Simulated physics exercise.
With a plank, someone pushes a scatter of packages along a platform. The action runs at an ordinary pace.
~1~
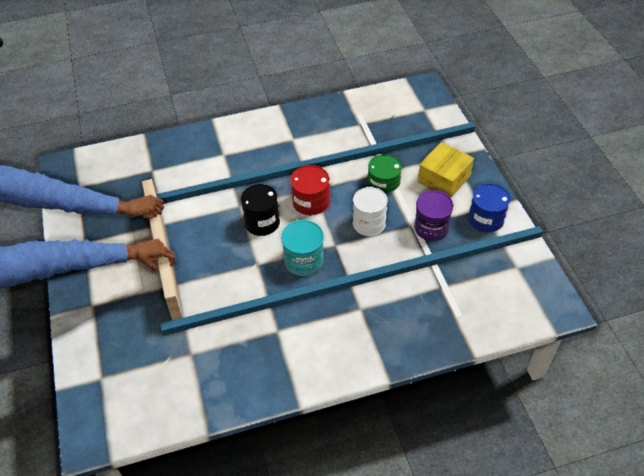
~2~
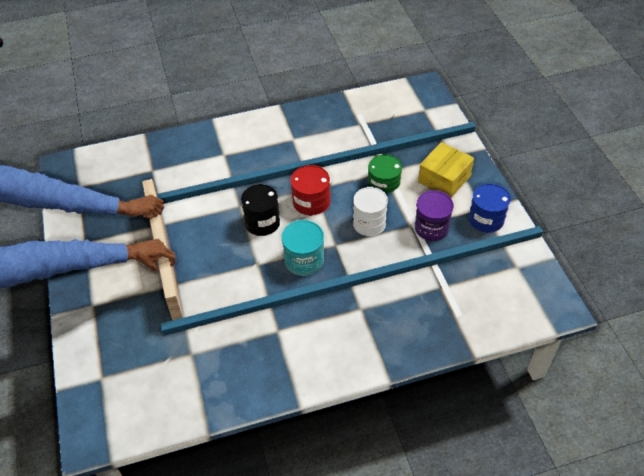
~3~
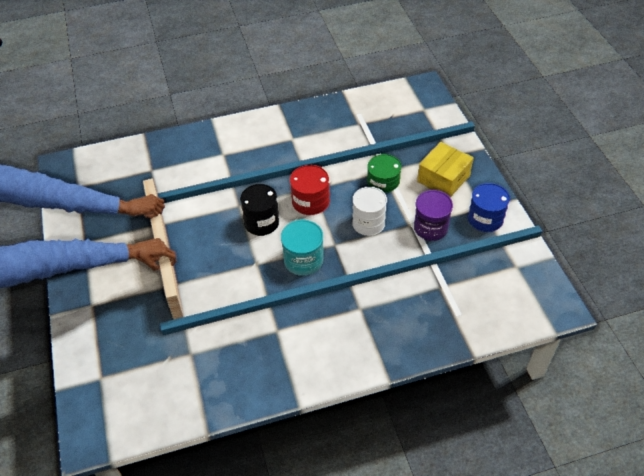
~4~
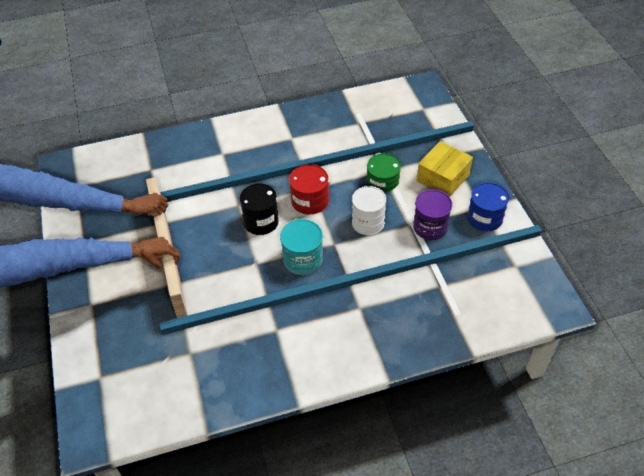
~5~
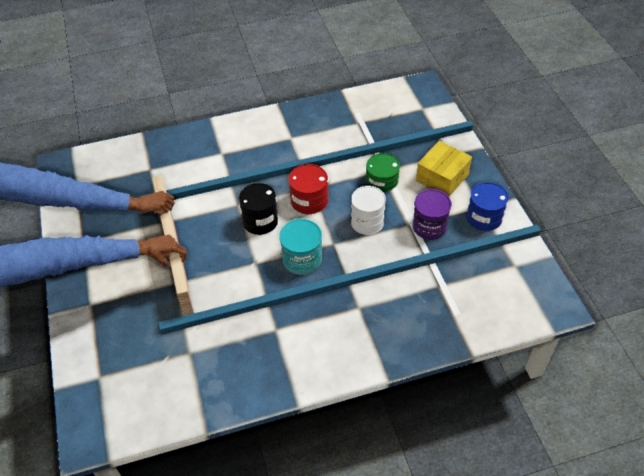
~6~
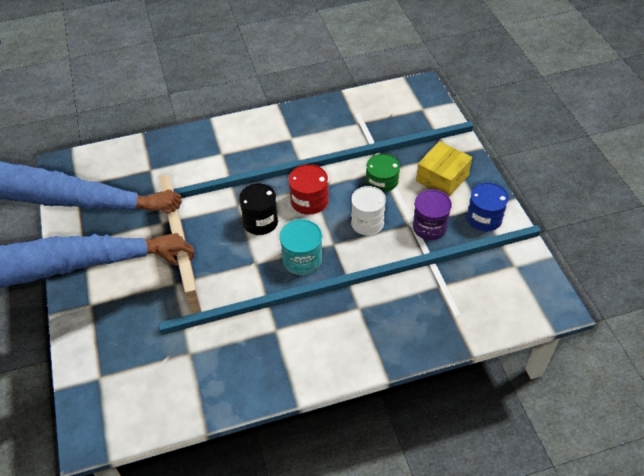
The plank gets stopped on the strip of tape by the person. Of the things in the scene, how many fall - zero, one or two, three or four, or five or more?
Of those, zero fall.
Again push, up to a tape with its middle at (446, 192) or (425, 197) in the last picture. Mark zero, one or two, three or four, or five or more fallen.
Taking the two places as listed: 1 or 2, then one or two.
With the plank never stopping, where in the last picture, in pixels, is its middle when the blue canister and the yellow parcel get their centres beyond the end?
The middle would be close to (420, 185) and then close to (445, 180).
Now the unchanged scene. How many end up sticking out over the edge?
I'd say 0 of them.
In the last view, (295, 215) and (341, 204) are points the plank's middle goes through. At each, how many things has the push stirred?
3 by the first point, 5 by the second.
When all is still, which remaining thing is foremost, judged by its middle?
It's the blue canister.
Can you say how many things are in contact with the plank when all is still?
2 are in contact with it.
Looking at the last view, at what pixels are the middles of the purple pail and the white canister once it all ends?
In the last picture the first middle sits at (472, 209) and the other at (440, 191).
Soon after, none off yet; blue canister at rest near (487, 207); yellow parcel at rest near (444, 170); purple pail at rest near (431, 215).
After that, none off yet; blue canister at rest near (487, 207); yellow parcel displaced a little near (449, 171); purple pail at rest near (431, 215).
In the end, the number that fall off is zero.
